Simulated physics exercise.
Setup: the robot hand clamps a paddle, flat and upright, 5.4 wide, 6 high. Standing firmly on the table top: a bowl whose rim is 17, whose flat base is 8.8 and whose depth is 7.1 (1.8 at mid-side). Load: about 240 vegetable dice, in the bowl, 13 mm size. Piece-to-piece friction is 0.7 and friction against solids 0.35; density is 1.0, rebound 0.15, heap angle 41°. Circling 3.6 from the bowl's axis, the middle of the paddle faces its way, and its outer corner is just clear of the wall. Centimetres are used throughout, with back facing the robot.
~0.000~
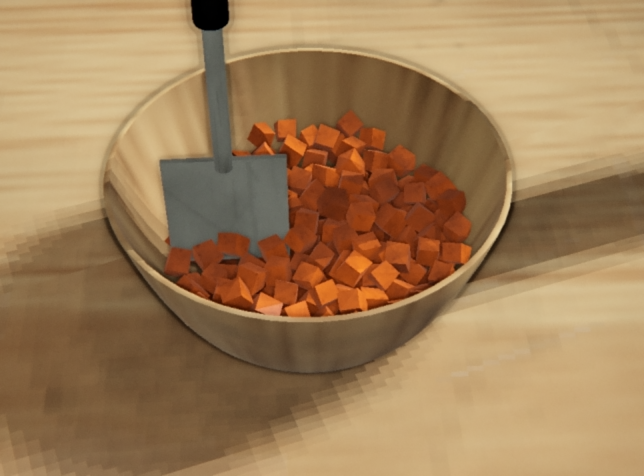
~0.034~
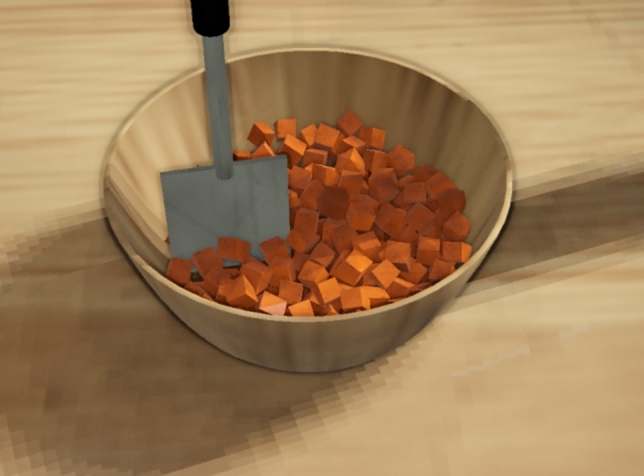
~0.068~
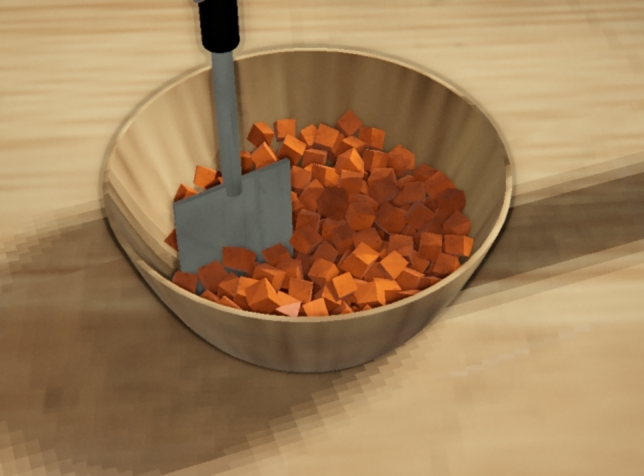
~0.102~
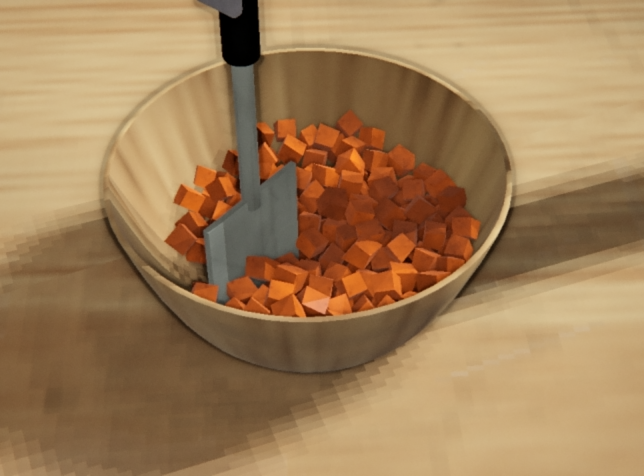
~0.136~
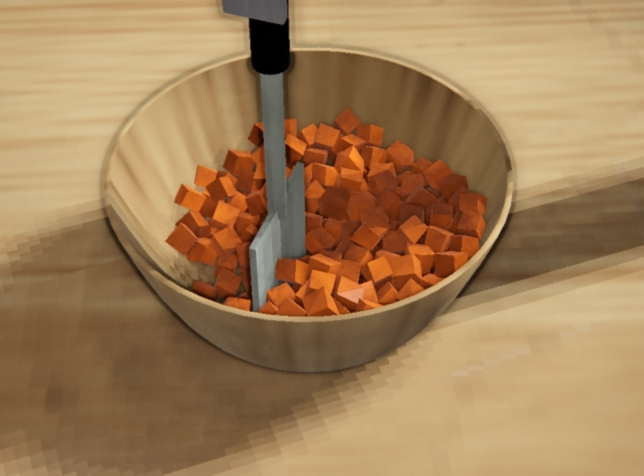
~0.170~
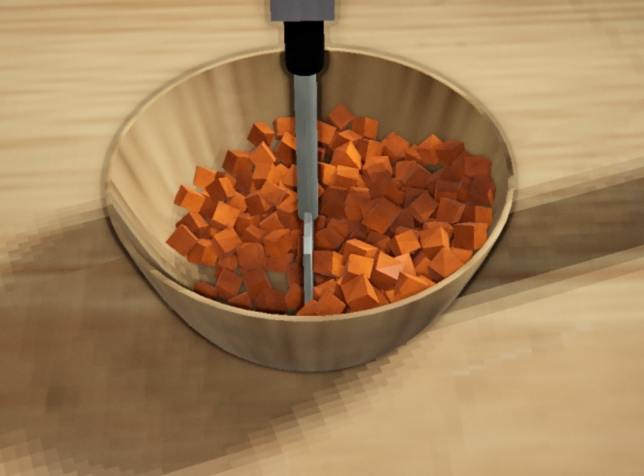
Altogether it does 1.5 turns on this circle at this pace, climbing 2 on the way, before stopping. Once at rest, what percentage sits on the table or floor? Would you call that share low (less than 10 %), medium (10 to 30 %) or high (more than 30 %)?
I would call it medium.
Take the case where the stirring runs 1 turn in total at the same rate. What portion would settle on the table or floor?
I'd expect some 15 per cent.
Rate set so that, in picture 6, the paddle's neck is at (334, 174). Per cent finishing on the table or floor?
About 30 per cent.
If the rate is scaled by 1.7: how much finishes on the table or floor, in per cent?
Some 40 in a hundred.
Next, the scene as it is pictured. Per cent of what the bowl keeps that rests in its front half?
I'd put it at roughly 35 per cent.
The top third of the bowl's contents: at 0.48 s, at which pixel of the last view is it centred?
About (238, 116) in the last picture.
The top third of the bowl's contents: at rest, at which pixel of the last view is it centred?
About (388, 179).
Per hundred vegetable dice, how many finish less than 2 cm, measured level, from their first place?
Something close to 5 percent, I'd say.
After 0.48 s, 263° round, highest piece 9 above the table; 211 in the bowl, 17 on the table or floor, 7 in flight or on the tool.
After 0.78 s, 80° round, highest piece 9 above the table; 190 in the bowl, 39 on the table or floor, 6 in flight or on the tool.
After 1.14 s, 180° round, highest piece 8 above the table; 185 in the bowl, 50 on the table or floor.
After 1.84 s, 180° round, highest piece 8 above the table; 185 in the bowl, 50 on the table or floor.
In the end, 185 in the bowl, 50 on the table or floor. That is 21 % on the table or floor.
